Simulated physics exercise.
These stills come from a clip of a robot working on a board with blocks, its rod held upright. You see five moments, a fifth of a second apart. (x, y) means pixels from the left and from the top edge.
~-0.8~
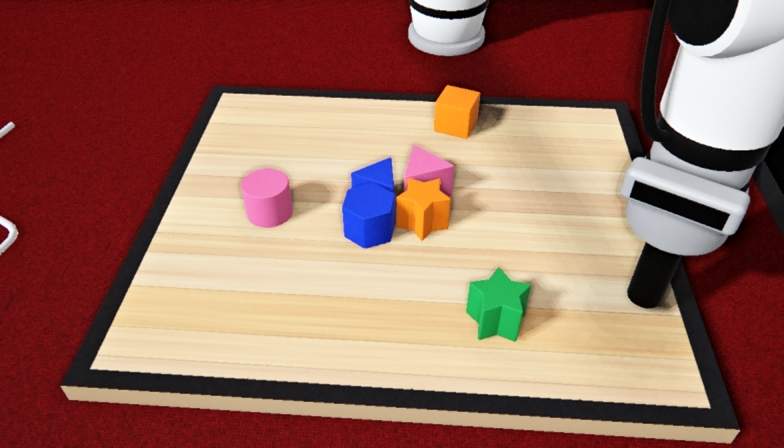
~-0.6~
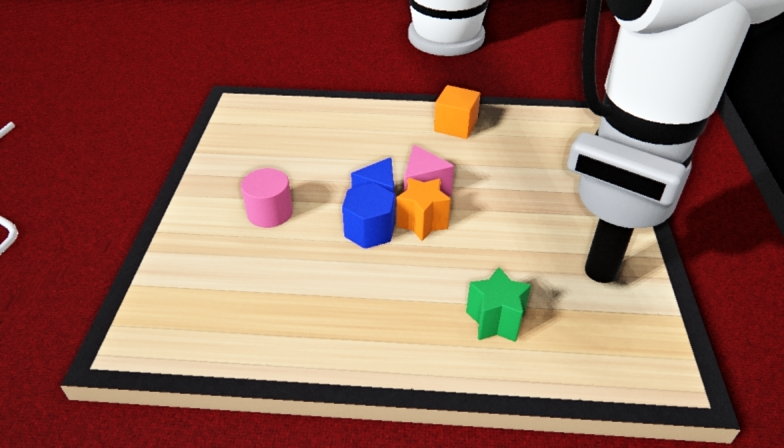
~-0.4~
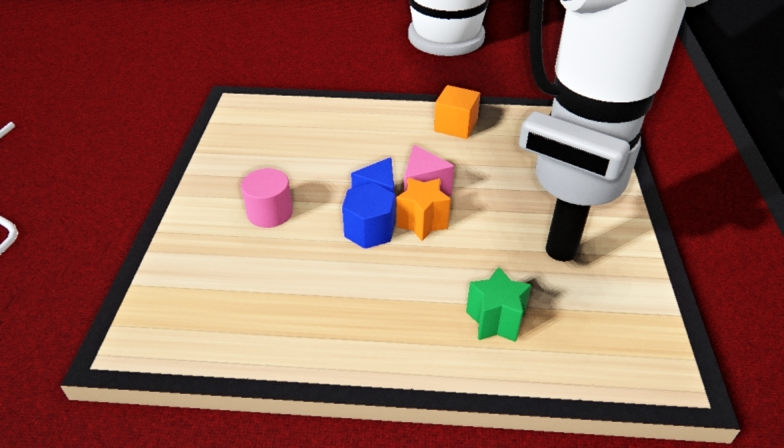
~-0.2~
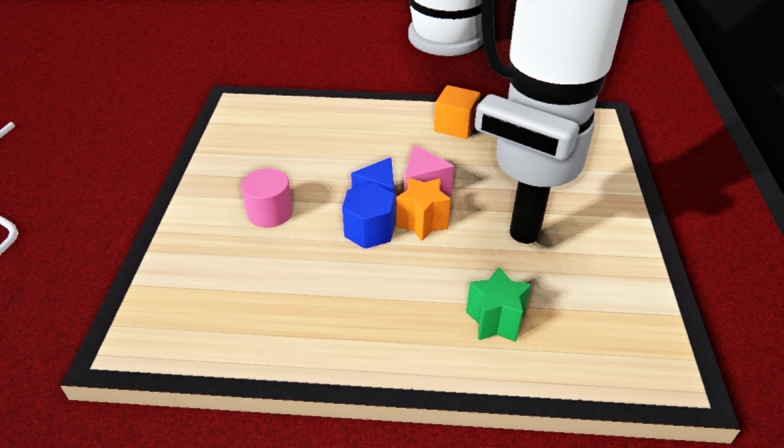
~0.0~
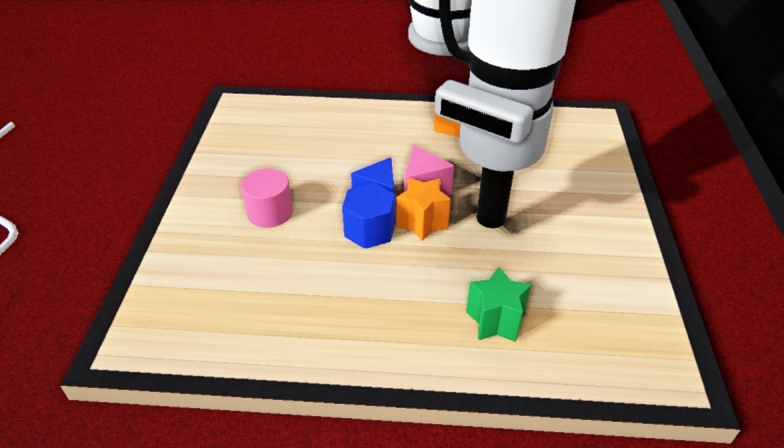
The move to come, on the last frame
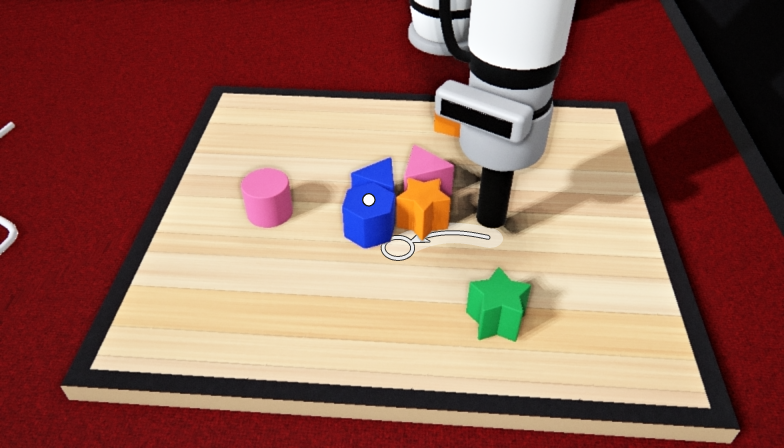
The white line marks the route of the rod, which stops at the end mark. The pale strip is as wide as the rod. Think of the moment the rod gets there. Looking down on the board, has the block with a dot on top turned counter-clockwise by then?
Yes.
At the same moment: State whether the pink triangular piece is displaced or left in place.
At the end, its place is the same.
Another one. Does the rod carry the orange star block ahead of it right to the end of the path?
No.
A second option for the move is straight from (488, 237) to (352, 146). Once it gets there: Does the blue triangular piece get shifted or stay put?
Moved away.
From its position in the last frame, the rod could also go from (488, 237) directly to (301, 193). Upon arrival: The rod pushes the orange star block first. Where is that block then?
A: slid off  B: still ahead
I'll go with B - still ahead.
Drawn move, from (488, 237) through (456, 233) and (425, 236) to (398, 248); the dot is on the blue hexagon.
On the path given first. Halfway along, rod at (441, 215); blue hexagon at (355, 199), turned 25° anticlockwise; blue triangular piece at (374, 168); orange star block at (405, 188), turned 15° clockwise.
At the end, rod at (398, 229); blue hexagon at (335, 195), turned 45° anticlockwise; blue triangular piece at (369, 162); orange star block at (388, 193), turned 75° clockwise; pink triangular piece still.
